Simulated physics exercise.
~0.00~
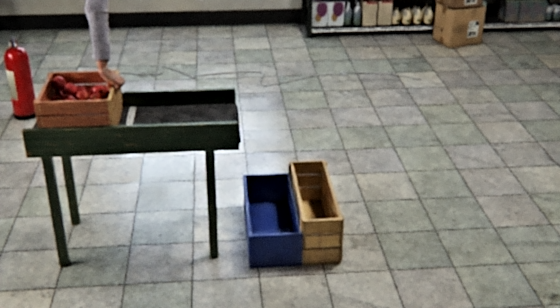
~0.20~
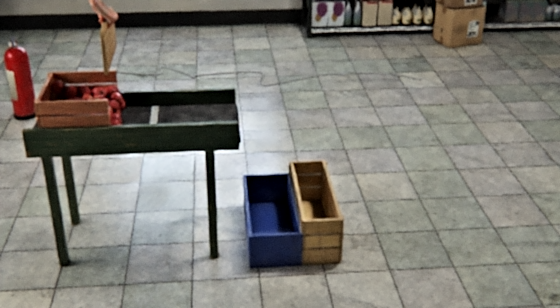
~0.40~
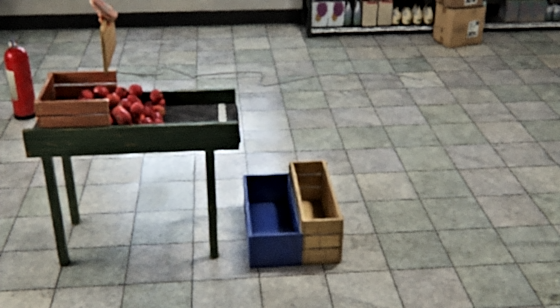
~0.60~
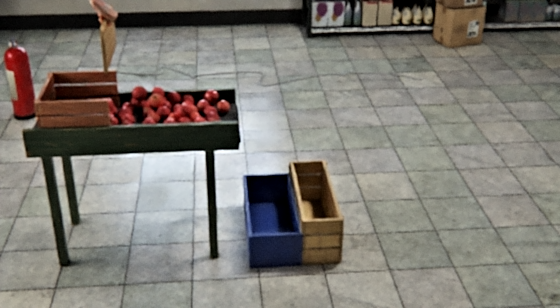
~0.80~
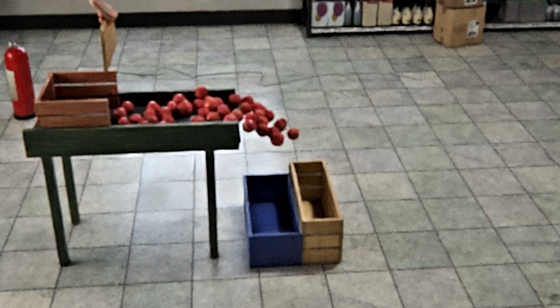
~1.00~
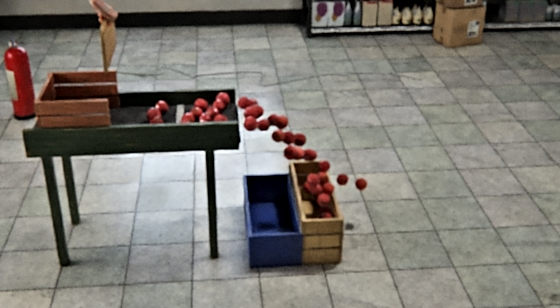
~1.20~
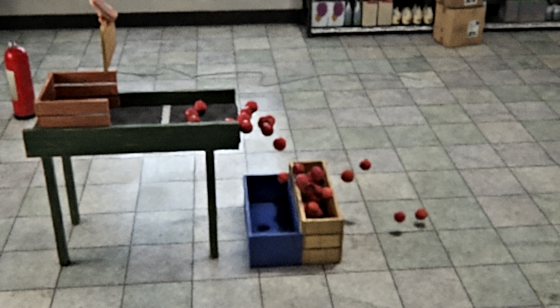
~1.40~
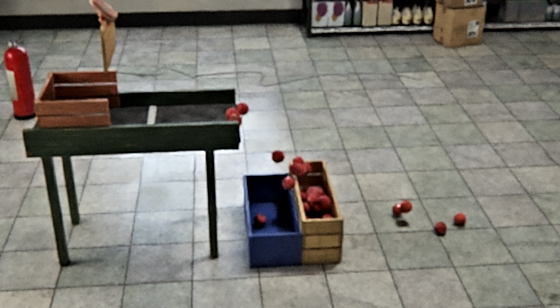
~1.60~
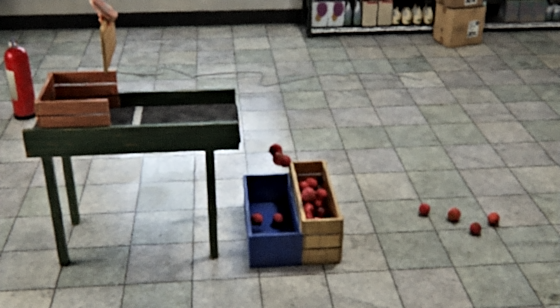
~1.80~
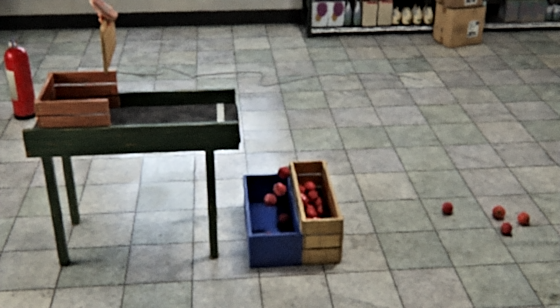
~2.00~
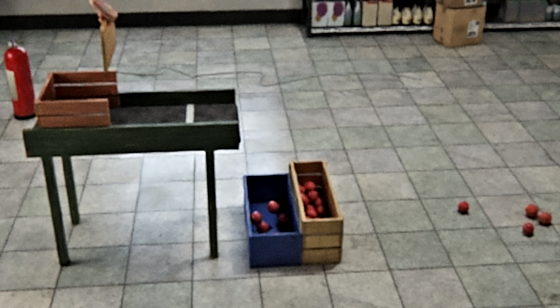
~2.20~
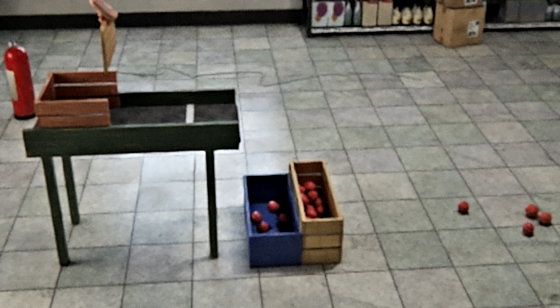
Hand releasing red balls from an orange pen along a belt, most dropping into the wooden tote, some into the blue bin, four resting on the floor.
